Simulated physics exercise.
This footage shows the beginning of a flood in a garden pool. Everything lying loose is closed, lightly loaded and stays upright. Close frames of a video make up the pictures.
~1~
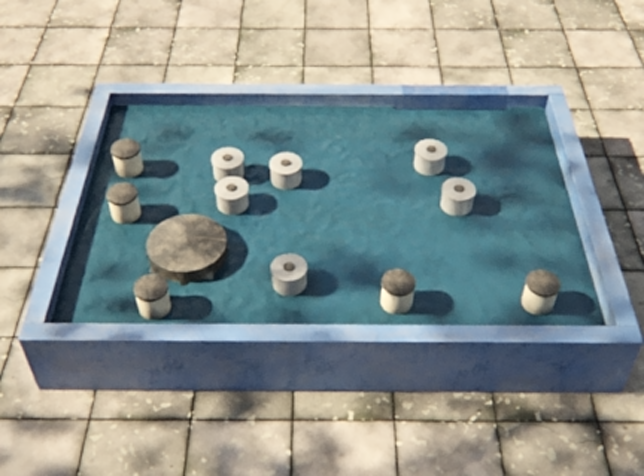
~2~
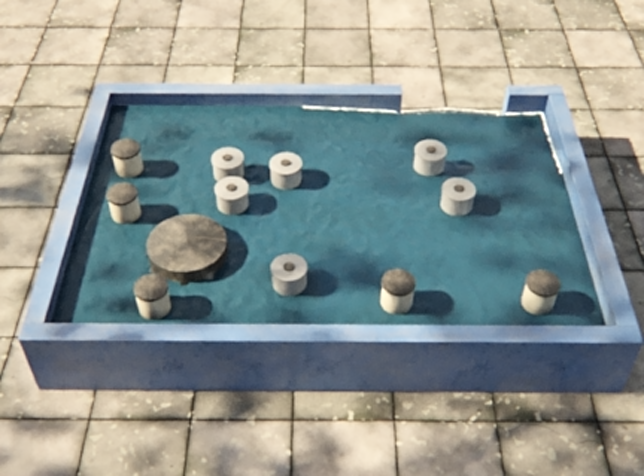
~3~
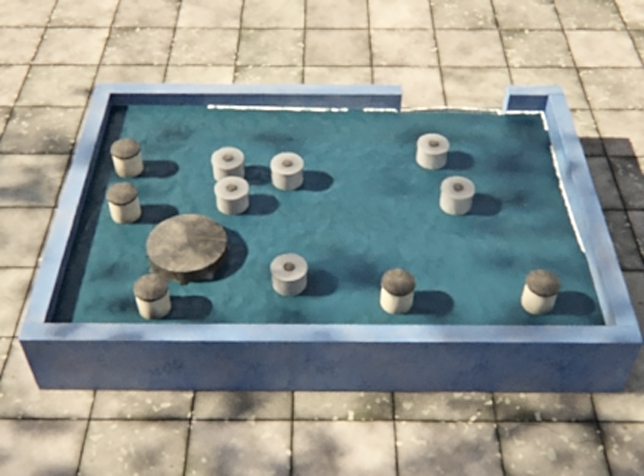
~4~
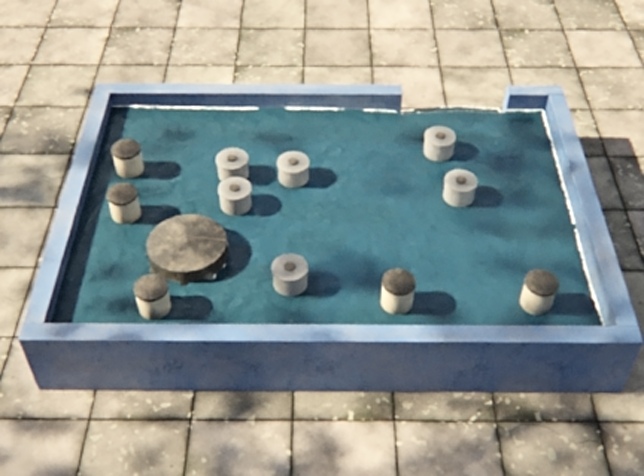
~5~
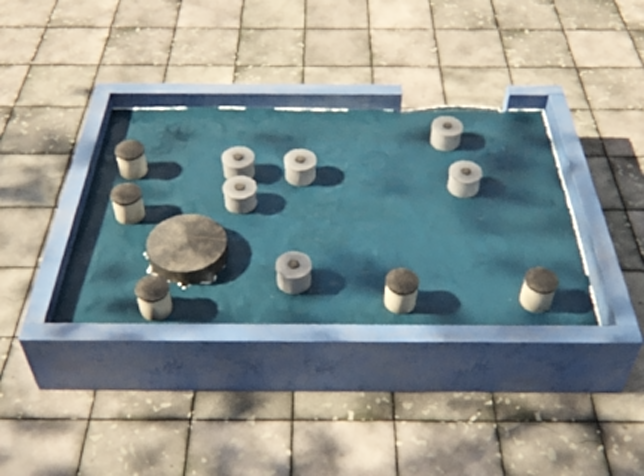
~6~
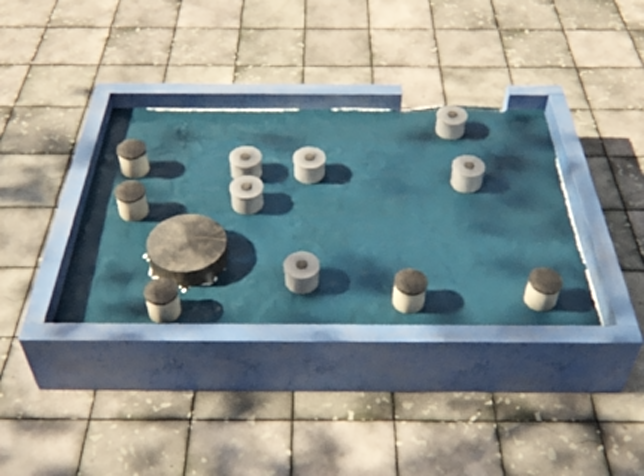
A blue-walled pool opens at the back, and the small floating tubs drift slightly.
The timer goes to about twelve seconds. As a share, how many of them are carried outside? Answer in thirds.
Under a third.
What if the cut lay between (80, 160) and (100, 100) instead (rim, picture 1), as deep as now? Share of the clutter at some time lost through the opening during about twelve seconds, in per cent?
About 50 percent.
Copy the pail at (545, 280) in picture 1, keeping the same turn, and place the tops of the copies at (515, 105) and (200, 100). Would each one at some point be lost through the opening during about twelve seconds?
The first copy is swept away and the second is held back.
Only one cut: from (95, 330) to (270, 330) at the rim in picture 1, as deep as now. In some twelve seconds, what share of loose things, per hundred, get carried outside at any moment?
Estimate: Near 50 %.
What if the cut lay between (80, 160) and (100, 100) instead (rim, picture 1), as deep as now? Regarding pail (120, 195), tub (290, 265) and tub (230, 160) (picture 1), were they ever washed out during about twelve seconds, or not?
Taken in that order, the answers are swept away, not lost, swept away.
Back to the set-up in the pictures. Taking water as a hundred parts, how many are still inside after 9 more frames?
78 %.
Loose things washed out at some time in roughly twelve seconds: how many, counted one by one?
Number: 3.
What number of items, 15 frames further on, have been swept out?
Total: 2.
A moment on, 0 of 11 are out; 11 afloat.
Next, 1 of 11 are out; 10 afloat.
Later, 2 of 11 are out; 9 afloat.
In the end, 3 of 11 are out; 8 afloat.
